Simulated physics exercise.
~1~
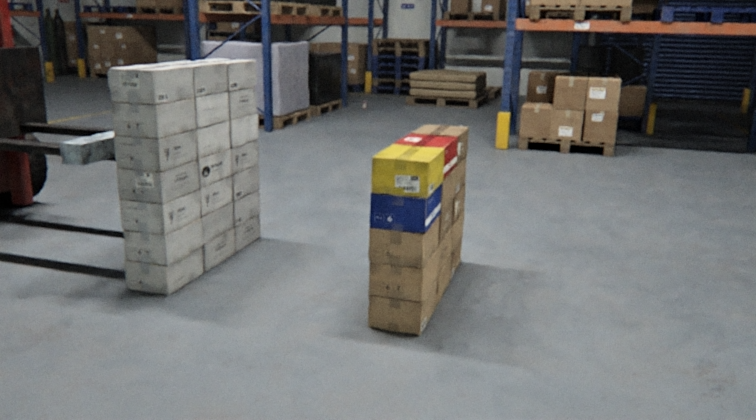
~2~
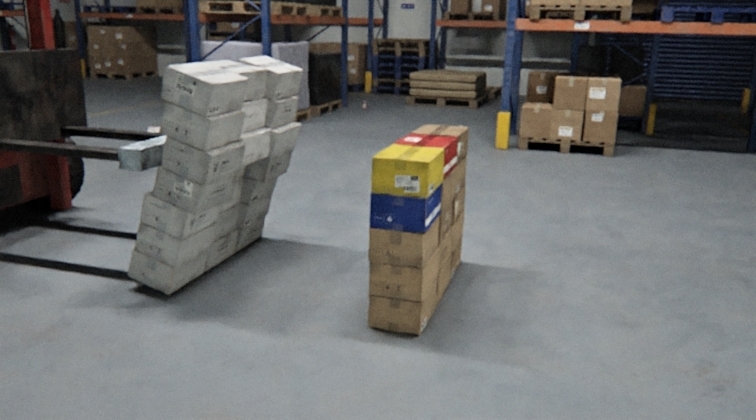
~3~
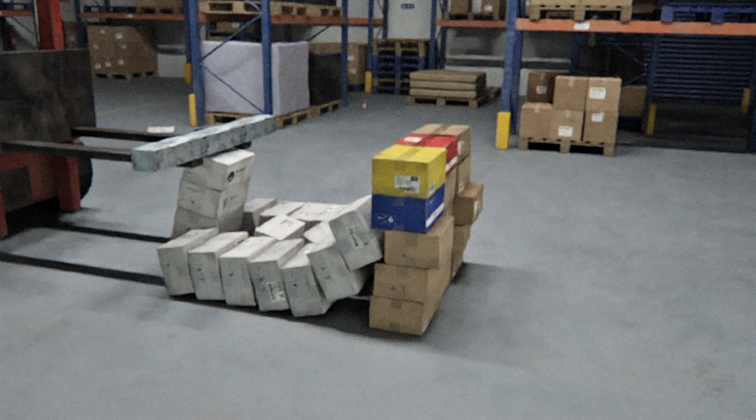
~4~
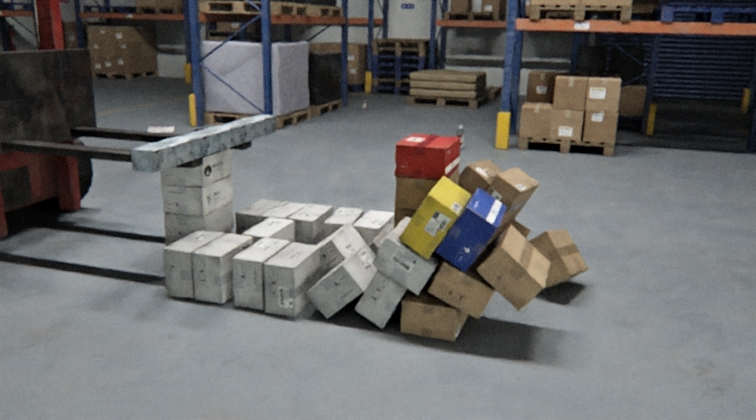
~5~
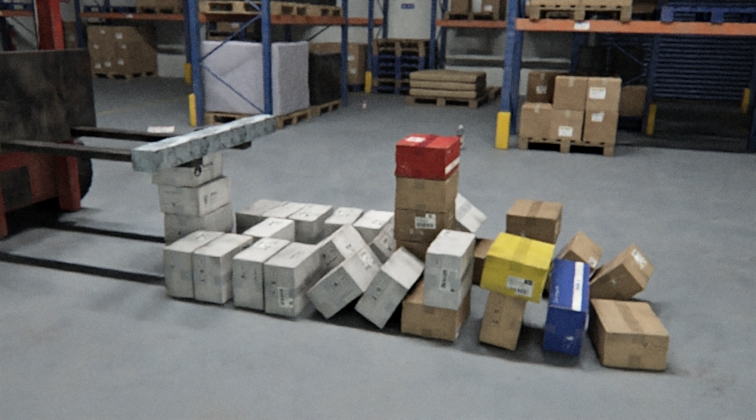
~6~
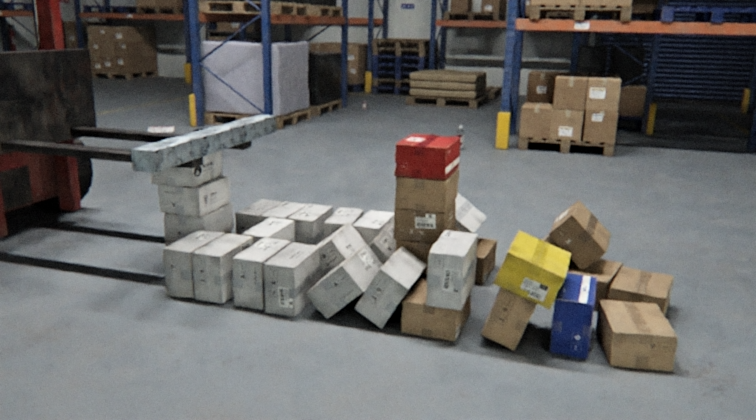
Two thin walls of stacked boxes, a pale grey one at left and a brown one at centre with yellow, blue and red boxes on top, stand on a grey warehouse floor, seen from slightly above. A forklift at the left edge pushes a beam rightward into the grey wall, which leans and collapses across the gap against the brown one. The forklift stops, but the brown wall's front part topples rightward, carrying the yellow and blue boxes down. Boxes lie scattered, the yellow tilted and the blue on its side, while the red remains atop a standing stack.
